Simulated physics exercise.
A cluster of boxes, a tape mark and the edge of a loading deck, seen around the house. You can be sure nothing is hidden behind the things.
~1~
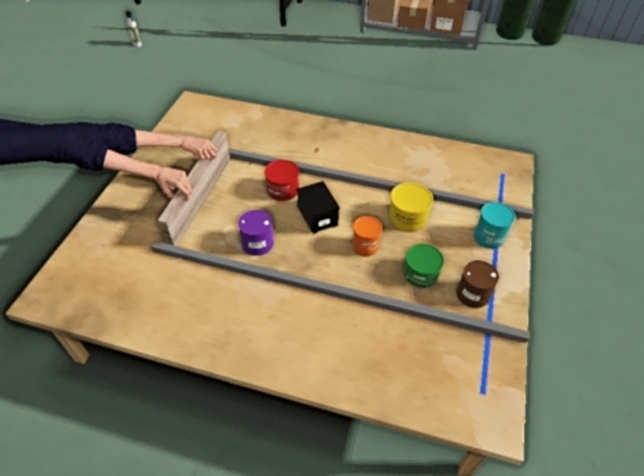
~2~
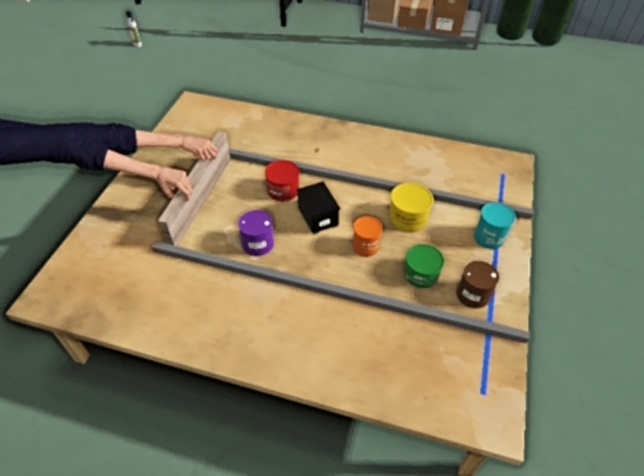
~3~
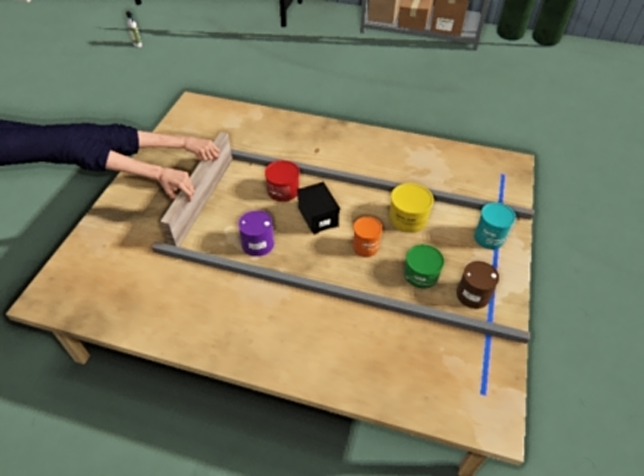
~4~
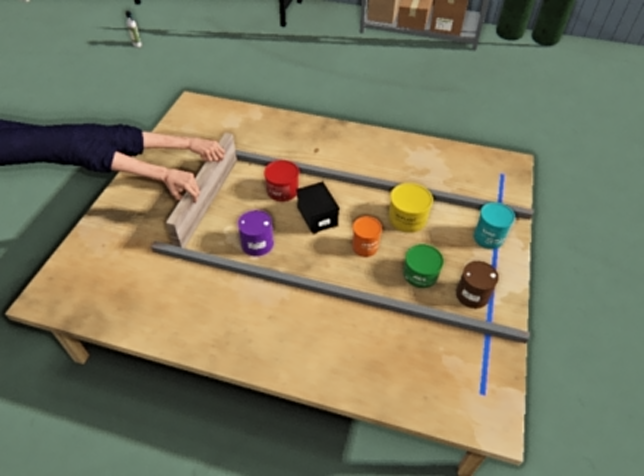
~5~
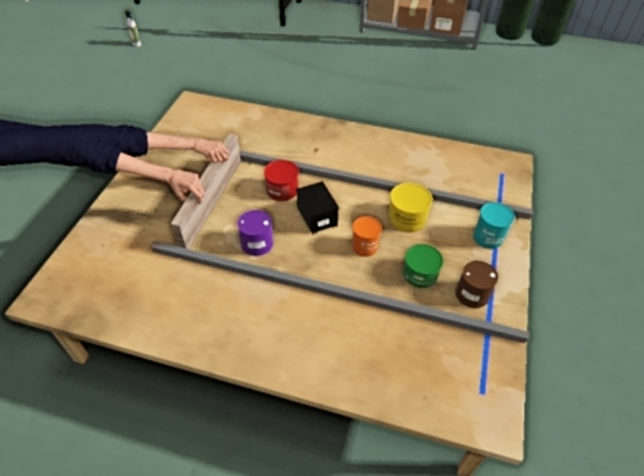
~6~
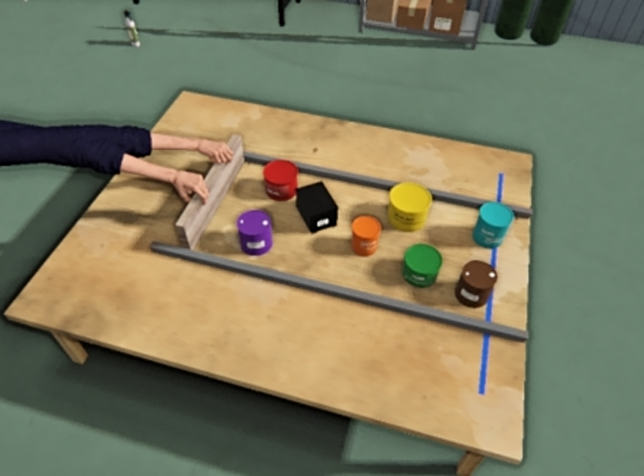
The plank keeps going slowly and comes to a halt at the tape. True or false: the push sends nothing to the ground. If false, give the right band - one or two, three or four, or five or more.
False, five or more.
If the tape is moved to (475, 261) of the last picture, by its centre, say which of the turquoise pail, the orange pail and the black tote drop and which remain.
Here's how it goes: The turquoise pail ends up below, the orange pail stays where it is, and the black tote stays where it is.
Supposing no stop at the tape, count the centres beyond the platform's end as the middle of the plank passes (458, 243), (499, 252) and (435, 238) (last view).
Respectively, 2, 5 and 1.
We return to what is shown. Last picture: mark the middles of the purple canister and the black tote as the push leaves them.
Roughly at (513, 292) and at (513, 261), in that order.
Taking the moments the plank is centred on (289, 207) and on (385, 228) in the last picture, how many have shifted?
Up to then 3, and up to the other point 7.
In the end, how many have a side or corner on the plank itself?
3 of them.
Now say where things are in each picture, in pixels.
The first picture shows turquoise pail (493, 226); brown canister (477, 284); green pail (423, 266); plank (198, 187); tape (495, 265).
The second picture shows brown canister (477, 285); purple canister (257, 233).
The third picture shows green pail (423, 267); red pail (283, 181).
The fourth picture shows turquoise pail (493, 227); orange pail (366, 237).
The fifth picture shows brown canister (476, 285); black tote (317, 208).
The sixth picture shows turquoise pail (492, 226); brown canister (476, 284); green pail (422, 266); plank (214, 190); tape (493, 265).
A little later, none off yet; turquoise pail at rest near (492, 226); brown canister at rest near (476, 284); green pail at rest near (422, 266).
Next, none off yet; turquoise pail moving near (495, 227); brown canister shifted a little near (486, 292); green pail shifted about its own width near (450, 280).
When it is over, the number that fall off is five or more; down, orange pail, yellow pail, green pail, brown canister and turquoise pail.
